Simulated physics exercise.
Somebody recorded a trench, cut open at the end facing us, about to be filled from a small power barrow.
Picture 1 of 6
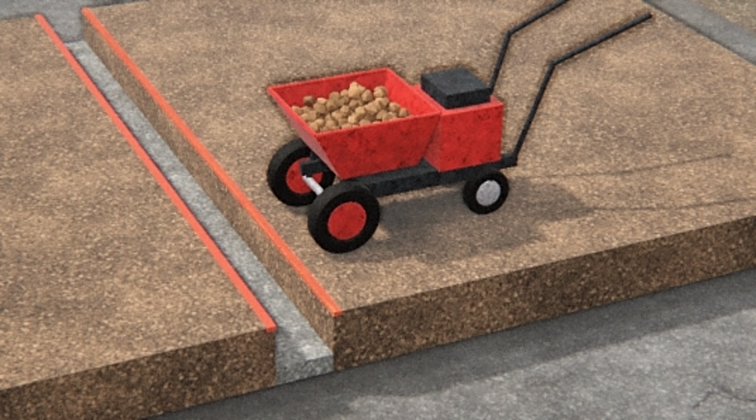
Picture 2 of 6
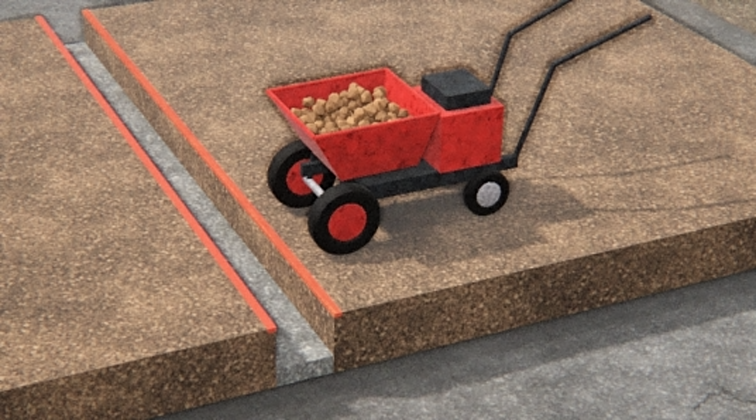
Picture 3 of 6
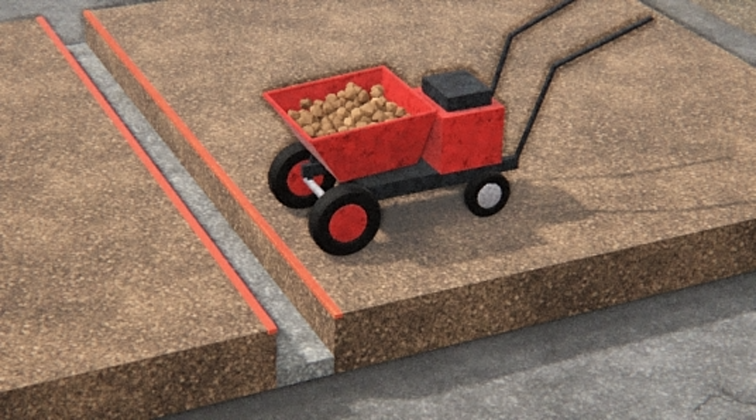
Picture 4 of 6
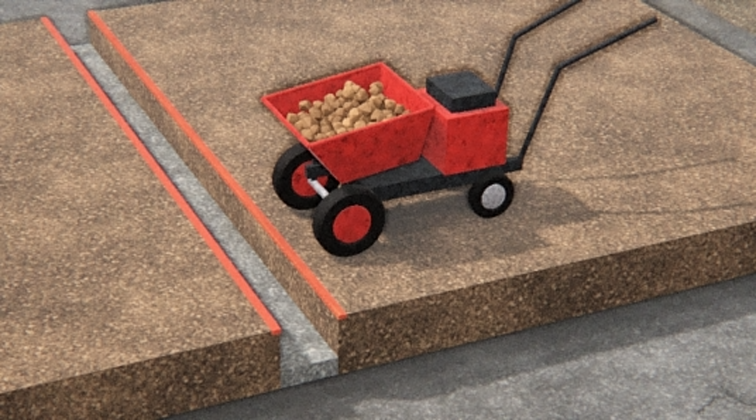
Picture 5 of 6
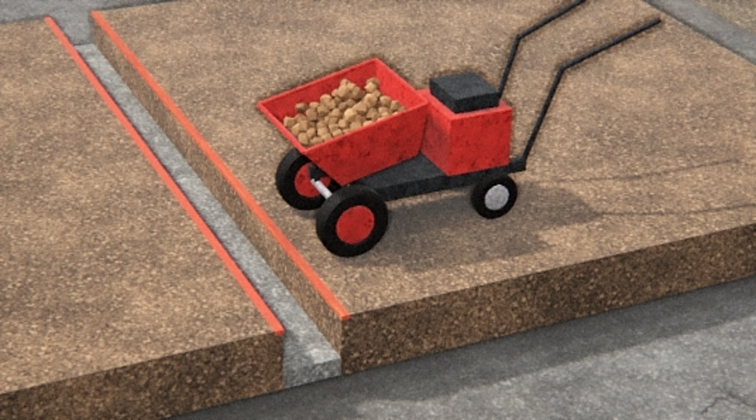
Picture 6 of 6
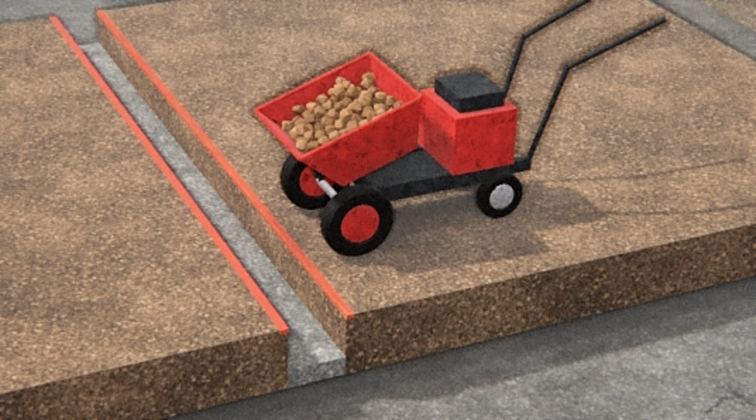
The red skip of a small power barrow, loaded with brown clods, sat level beside a narrow trench at first, then slowly tilted toward the left while the clods stayed heaped inside it.
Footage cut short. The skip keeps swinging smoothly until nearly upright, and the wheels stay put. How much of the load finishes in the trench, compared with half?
The trench never gets most of the load.
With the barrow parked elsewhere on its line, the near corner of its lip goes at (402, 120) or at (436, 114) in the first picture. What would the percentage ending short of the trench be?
About 40 percent at the first place and about 60 percent at the second.
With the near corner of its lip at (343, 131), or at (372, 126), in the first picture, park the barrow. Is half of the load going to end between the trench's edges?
Okay, first it's the bigger portion, and then it's the bigger portion.
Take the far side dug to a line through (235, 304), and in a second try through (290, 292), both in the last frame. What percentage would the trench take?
80 %, give or take, and then 0 %.
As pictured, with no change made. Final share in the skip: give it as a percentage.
It works out near 20 percent.
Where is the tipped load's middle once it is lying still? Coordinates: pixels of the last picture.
Around (210, 252), give or take.
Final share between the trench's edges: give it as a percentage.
My estimate is about 25 in a hundred.
Shortly afterwards, skip tipped steeply; the whole lot in the skip.
Next, skip tipped steeply; all but a few in the skip; only a few in or heaped over the trench; a little beyond it.
Some moments later, skip tipped right over; near a third in the skip; a little in or heaped over the trench; near half beyond it.
In the end, skip tipped right over; near a quarter in the skip; near a quarter in or heaped over the trench; near half beyond it.
